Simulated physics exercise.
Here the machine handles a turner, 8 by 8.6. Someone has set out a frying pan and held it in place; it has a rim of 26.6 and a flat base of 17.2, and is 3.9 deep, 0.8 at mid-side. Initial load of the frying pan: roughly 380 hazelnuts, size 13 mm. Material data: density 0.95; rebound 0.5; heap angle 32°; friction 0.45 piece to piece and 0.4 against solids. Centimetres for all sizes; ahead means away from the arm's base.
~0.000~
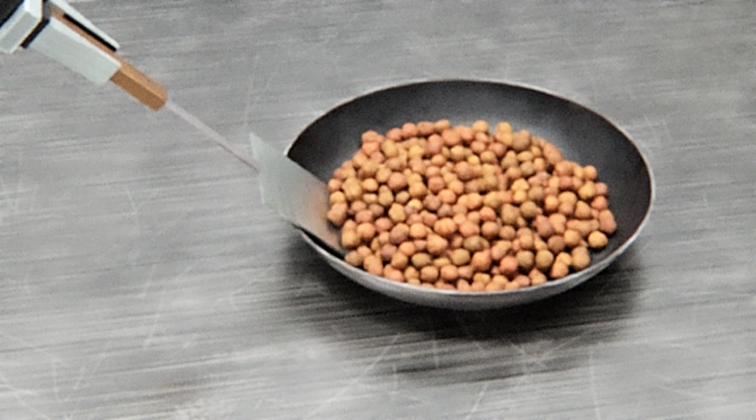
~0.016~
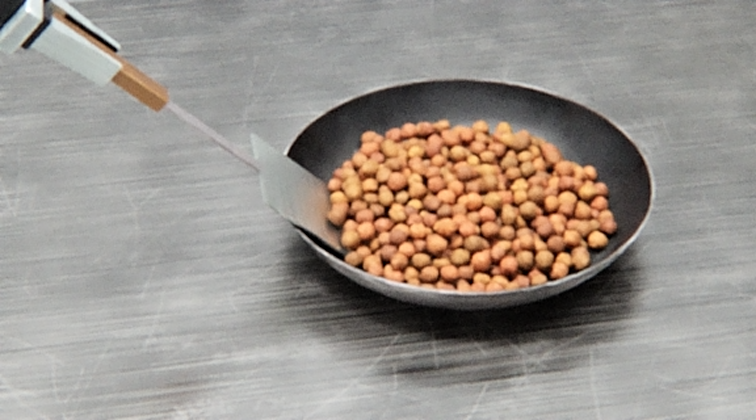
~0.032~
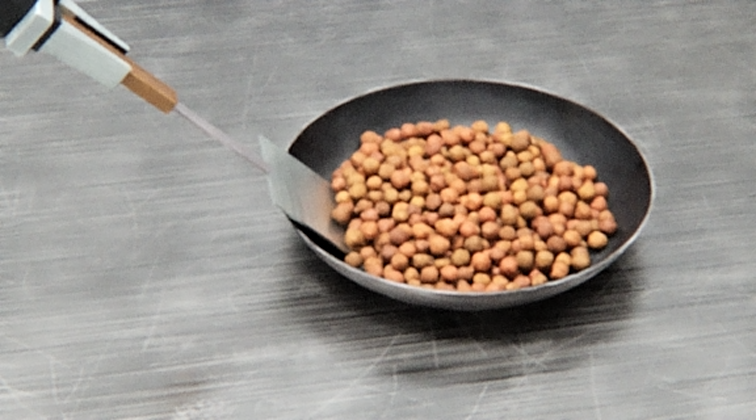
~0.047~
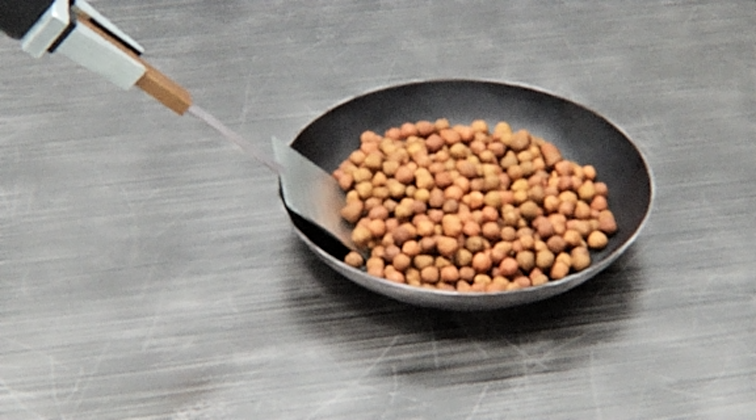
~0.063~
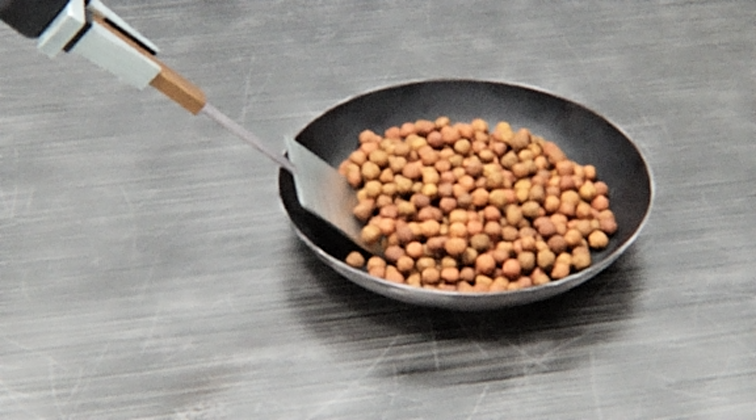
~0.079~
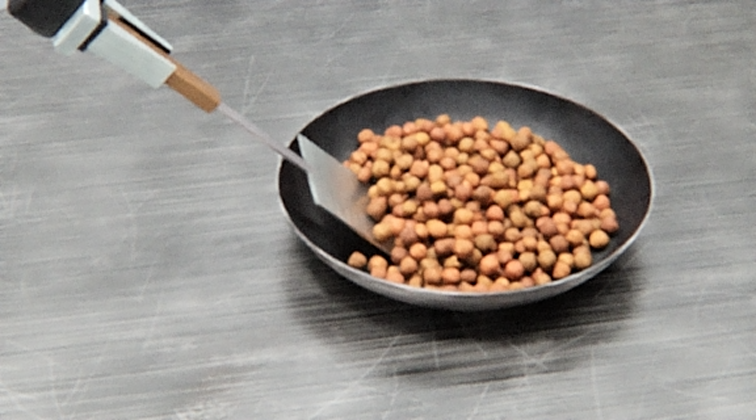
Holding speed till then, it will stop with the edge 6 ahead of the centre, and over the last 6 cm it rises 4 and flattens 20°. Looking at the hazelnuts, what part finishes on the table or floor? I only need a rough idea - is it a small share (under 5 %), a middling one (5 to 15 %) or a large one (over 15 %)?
A small one, under 5 %.
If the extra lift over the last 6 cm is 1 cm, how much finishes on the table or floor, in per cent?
You'd expect near 0 percent of it there.
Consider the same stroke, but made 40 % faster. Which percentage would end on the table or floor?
Estimated share: Some 10 %.
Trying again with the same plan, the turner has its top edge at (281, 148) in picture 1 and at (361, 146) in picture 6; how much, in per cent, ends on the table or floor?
Some 15 percent ends up on the table or floor.
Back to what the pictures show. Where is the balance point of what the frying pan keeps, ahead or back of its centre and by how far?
What stays is shifted forward by around 4.5 cm.
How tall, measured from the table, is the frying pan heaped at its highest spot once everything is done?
About 5.5 centimetres.
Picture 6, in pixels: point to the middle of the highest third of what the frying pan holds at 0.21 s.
It is centred close to (516, 177).
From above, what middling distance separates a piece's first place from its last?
About 3 cm.
By 0.15 s, sloping 45°, highest piece 7 above the table; 385 in the frying pan.
By 0.21 s, sloping 36°, highest piece 6 above the table; 385 in the frying pan.
By 0.45 s, sloping 25°, highest piece 6 above the table; 377 in the frying pan, 3 on the table or floor, 5 on the blade or in flight.
By 1.50 s, sloping 25°, highest piece 5 above the table; 376 in the frying pan, 9 on the table or floor.
Final count, 376 in the frying pan, 9 on the table or floor. That is 2 % on the table or floor.
